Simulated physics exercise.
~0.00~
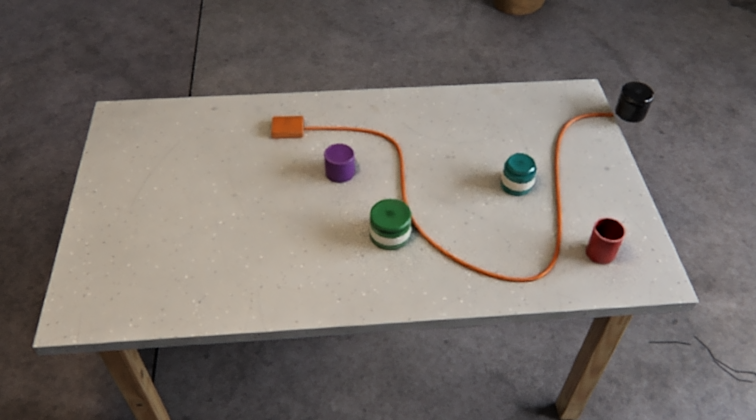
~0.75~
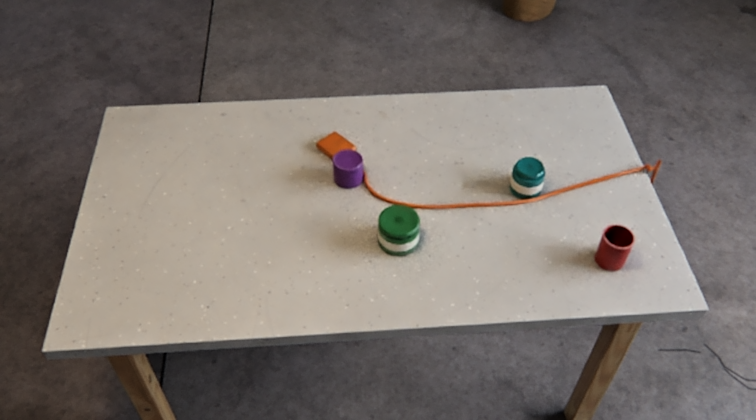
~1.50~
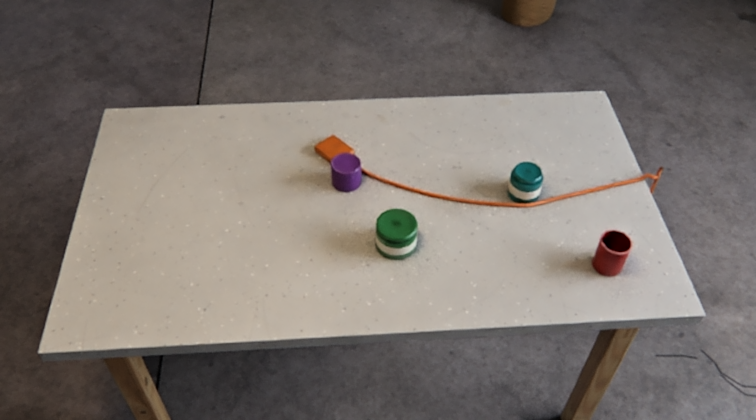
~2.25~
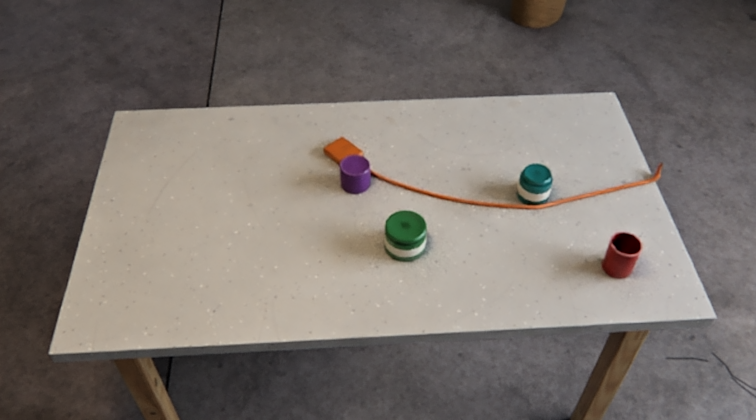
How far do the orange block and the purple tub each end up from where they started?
The orange block ends up a moderate distance to the right of its starting place, close behind the purple tub. The purple tub barely shifts.
